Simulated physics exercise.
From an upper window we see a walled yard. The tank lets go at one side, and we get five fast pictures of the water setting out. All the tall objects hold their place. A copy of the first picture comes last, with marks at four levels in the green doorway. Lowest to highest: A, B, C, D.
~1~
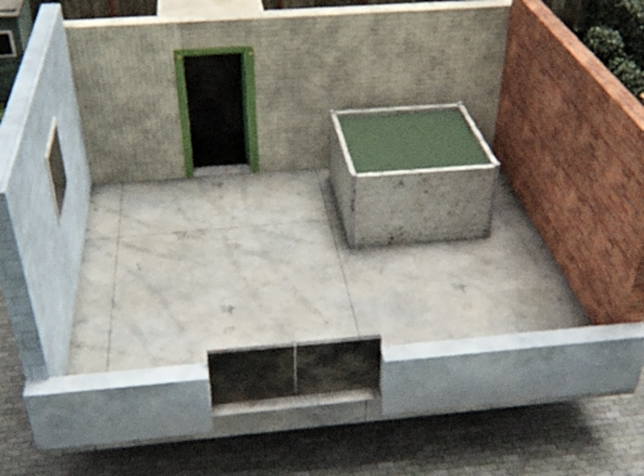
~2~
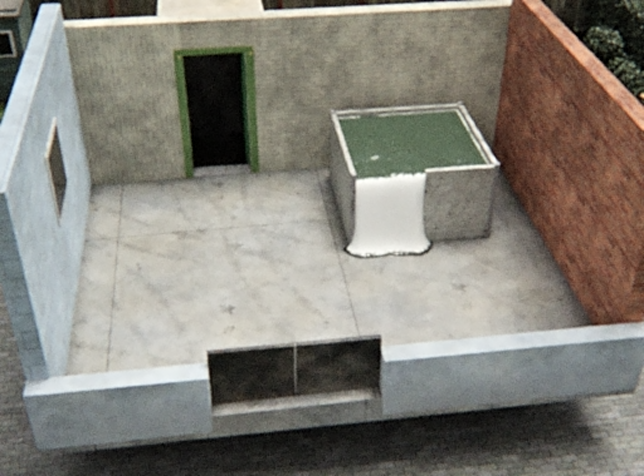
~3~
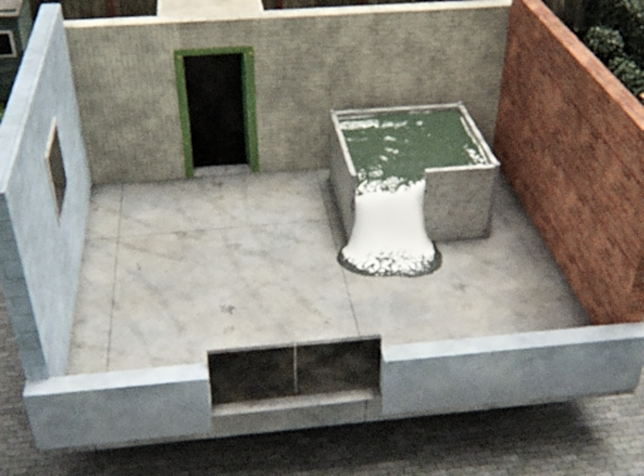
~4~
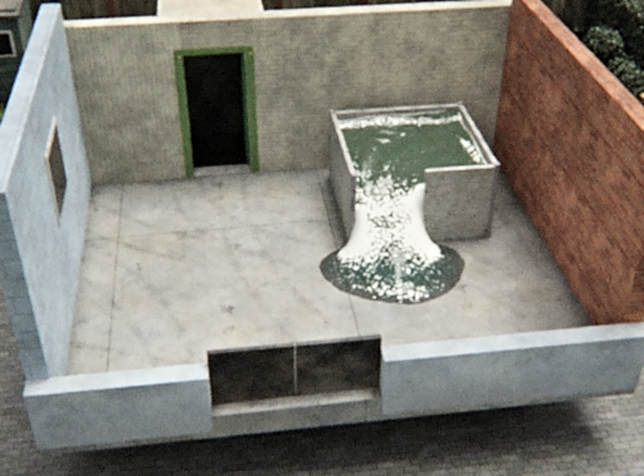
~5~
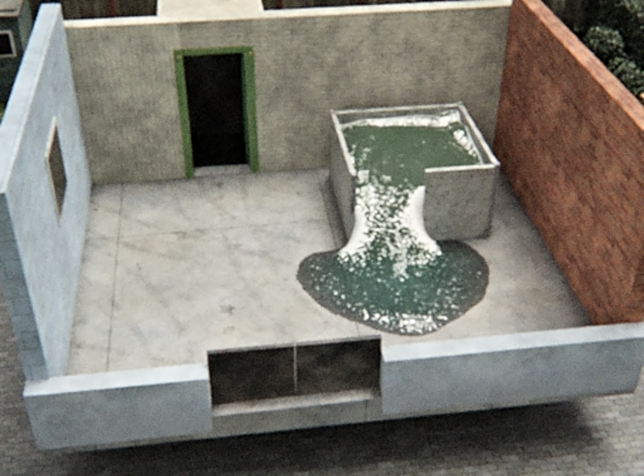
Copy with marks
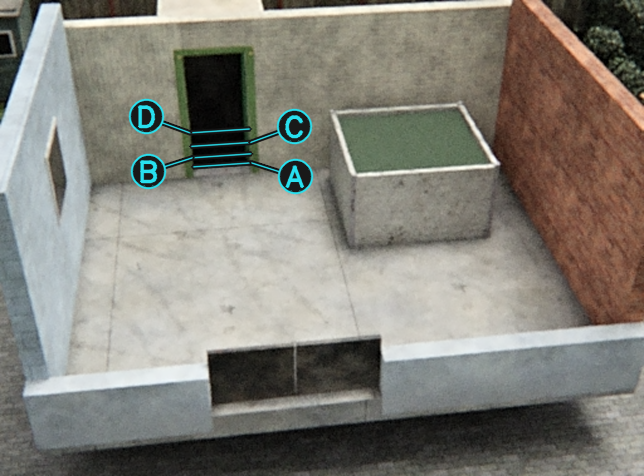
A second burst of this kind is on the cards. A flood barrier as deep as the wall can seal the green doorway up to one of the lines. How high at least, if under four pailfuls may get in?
I would pick mark A.
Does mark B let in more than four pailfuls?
No, not at all.
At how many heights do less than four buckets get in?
All four.
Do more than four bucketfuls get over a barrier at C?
No, not at all.
On the marked copy, A at (222, 164); B at (221, 155); C at (220, 144); D at (219, 130); from the bottom up A, B, C, D.
With A, nothing gets over.
With B, nothing gets over.
With C, nothing gets over.
With D, nothing gets over.
